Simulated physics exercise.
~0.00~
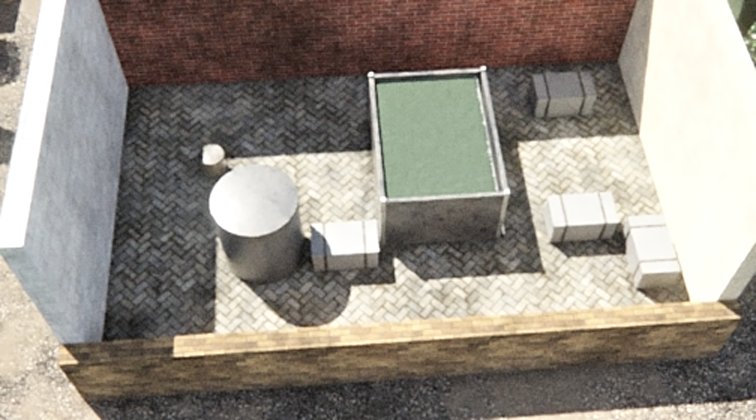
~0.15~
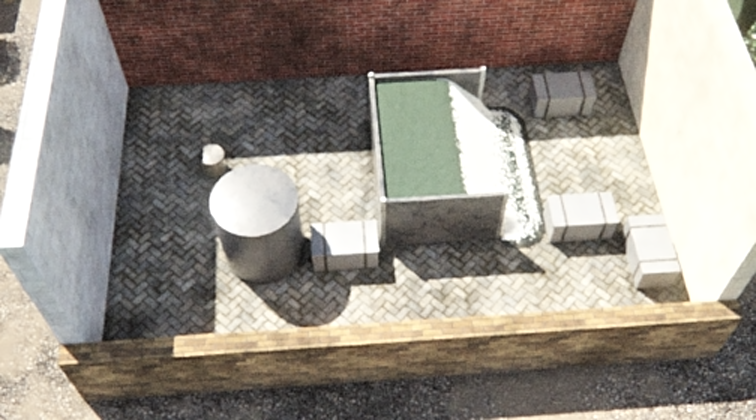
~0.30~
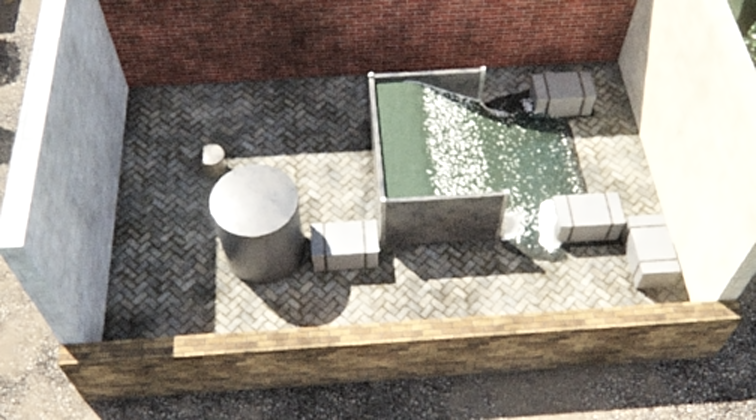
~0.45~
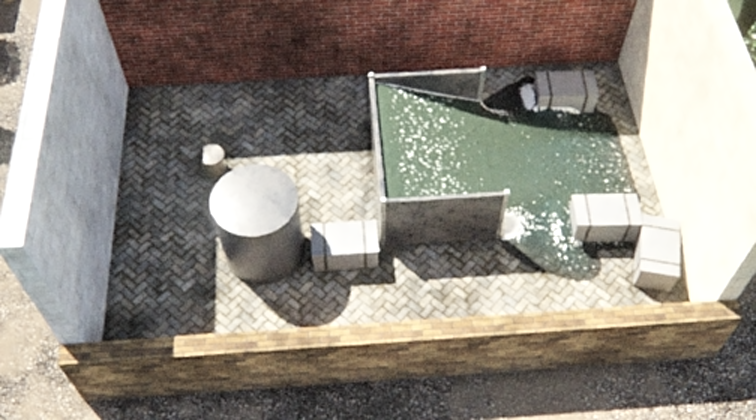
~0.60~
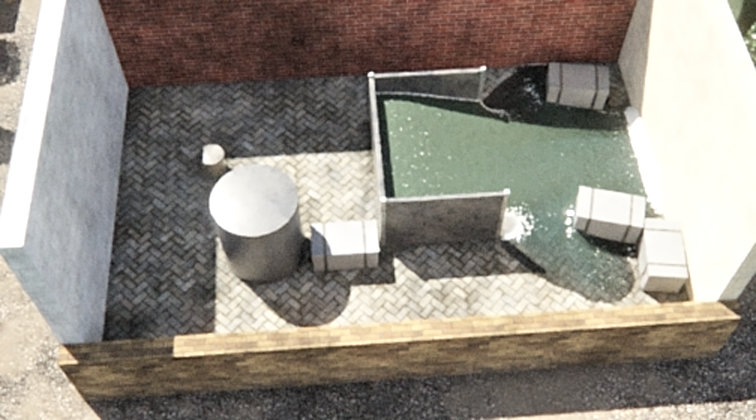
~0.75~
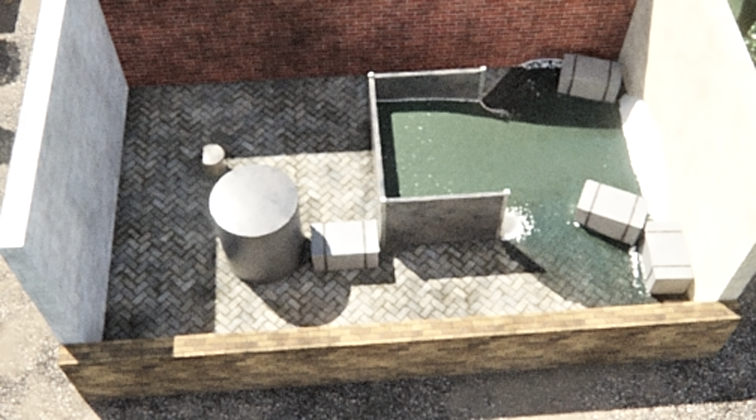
Green water burst out of the right side of a raised tank in a walled yard, spread across the paving to the right wall, and pushed the strapped boxes there a short way.
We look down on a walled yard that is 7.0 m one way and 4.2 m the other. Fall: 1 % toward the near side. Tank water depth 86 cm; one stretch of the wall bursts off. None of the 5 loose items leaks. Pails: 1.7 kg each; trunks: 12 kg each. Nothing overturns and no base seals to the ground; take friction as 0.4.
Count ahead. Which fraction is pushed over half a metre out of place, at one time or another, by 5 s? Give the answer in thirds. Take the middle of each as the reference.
Two thirds or more.
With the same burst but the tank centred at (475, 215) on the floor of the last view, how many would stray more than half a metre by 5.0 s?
Then 4 of them would.
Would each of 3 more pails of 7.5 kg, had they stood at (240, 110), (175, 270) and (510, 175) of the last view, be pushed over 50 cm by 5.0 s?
Each in turn ends up beyond the limit, within the limit, beyond the limit.
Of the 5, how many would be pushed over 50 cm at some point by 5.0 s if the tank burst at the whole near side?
So the tally would be 5.
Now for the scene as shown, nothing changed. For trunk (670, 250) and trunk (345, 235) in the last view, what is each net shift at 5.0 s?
The first ends 400 centimetres from its start and the second 80 centimetres.
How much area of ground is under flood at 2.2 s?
The covered patch comes to about 13 m2.
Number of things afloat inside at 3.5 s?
Of them, 3.
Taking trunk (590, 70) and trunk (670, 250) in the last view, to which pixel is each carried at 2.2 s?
Somewhere around (516, 65) and (650, 269).
After 1.1 s 2 of 5 are over 50 cm from their spots; 3 afloat.
After 2.2 s 2 of 5 are over 50 cm from their spots; 3 afloat.
After 3.5 s 2 of 5 are over 50 cm from their spots; 3 afloat.
After 5.0 s 5 of 5 are over 50 cm from their spots, and 5 have been at some point; 4 afloat.
